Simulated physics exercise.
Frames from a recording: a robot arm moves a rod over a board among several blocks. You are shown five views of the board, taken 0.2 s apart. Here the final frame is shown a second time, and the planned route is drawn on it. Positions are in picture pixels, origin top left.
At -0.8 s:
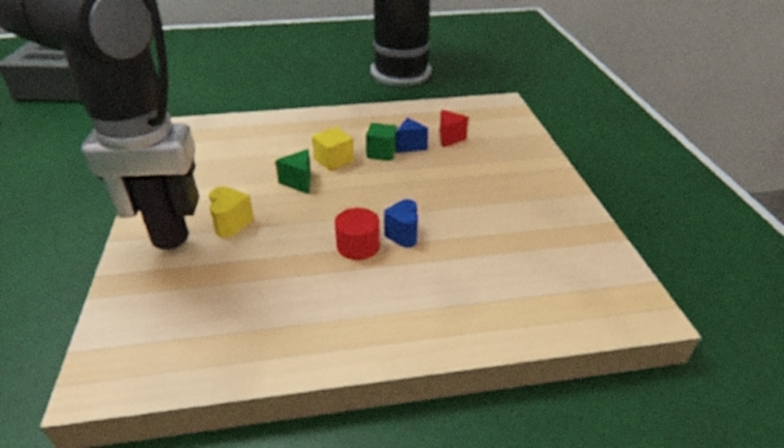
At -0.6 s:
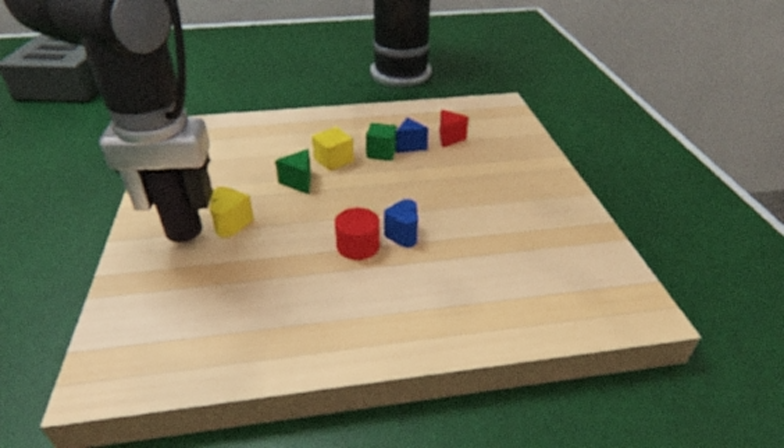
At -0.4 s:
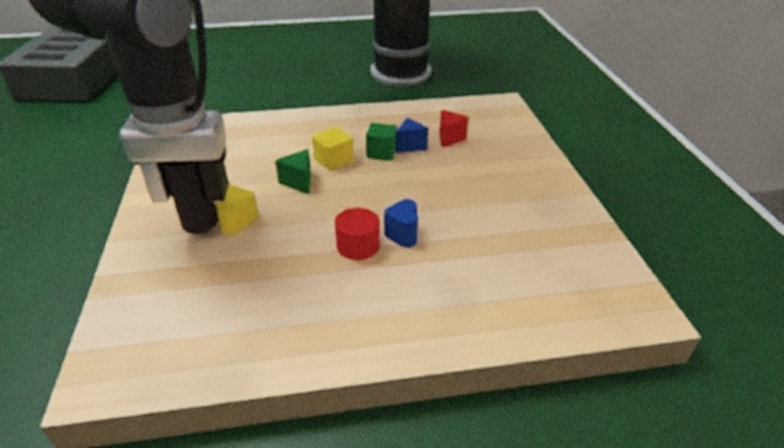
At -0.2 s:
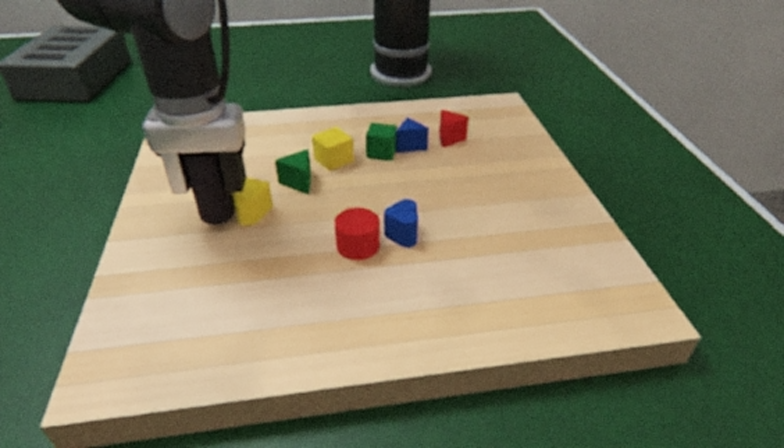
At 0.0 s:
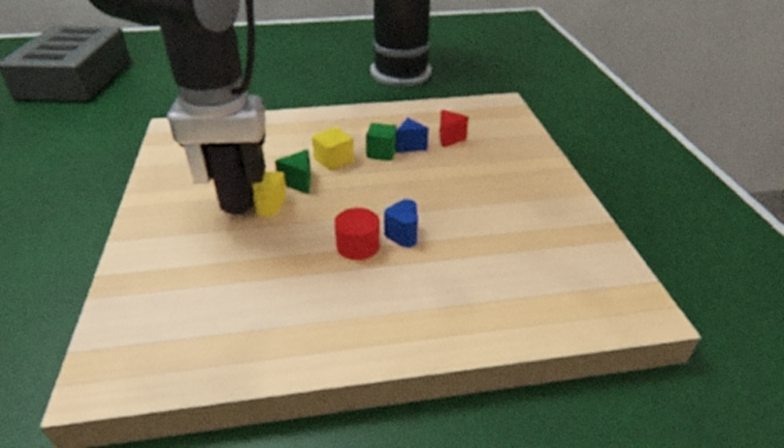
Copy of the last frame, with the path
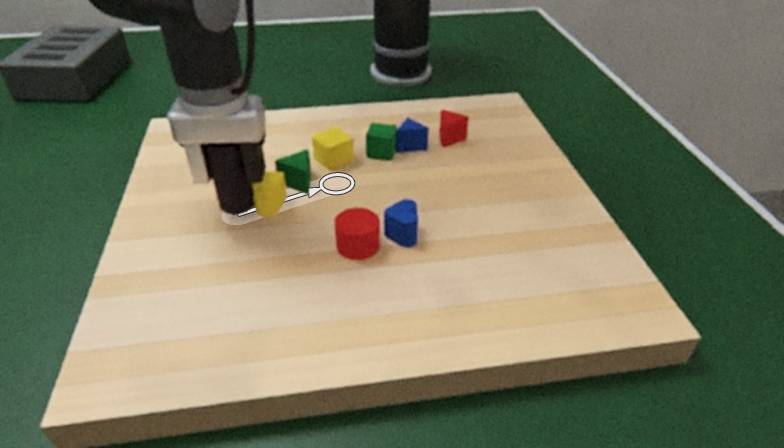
A robot arm moved its black rod rightward and slightly away across a wooden board, pushing the yellow heart block toward the green three-sided block, while the other colored blocks stayed still.
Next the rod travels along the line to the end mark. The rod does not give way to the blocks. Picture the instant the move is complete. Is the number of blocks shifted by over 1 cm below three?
No
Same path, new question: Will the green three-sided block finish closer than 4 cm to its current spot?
Short answer: No.
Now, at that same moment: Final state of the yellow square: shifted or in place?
Moved off its spot.
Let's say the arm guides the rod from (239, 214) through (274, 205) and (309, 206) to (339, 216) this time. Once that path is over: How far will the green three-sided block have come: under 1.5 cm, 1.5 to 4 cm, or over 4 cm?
Between 1.5 and 4 cm.
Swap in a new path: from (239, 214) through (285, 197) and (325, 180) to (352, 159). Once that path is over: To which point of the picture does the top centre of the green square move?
Put as a pixel place, it's (397, 121).
The drawn path runs from (239, 214) directly to (337, 184).
The first path, step by step. One third of the way, rod (272, 194); yellow heart (297, 169); green three-sided block (306, 154), turned 20° anticlockwise.
Two thirds of the way, rod (305, 184); yellow heart (328, 158), turned 15° anticlockwise; green three-sided block (322, 144), turned 35° anticlockwise; yellow square (338, 131).
At the end, rod (336, 175); yellow heart (356, 146), turned 35° anticlockwise; green three-sided block (330, 138), turned 55° anticlockwise; yellow square (344, 126), turned 15° anticlockwise; green square not moved.
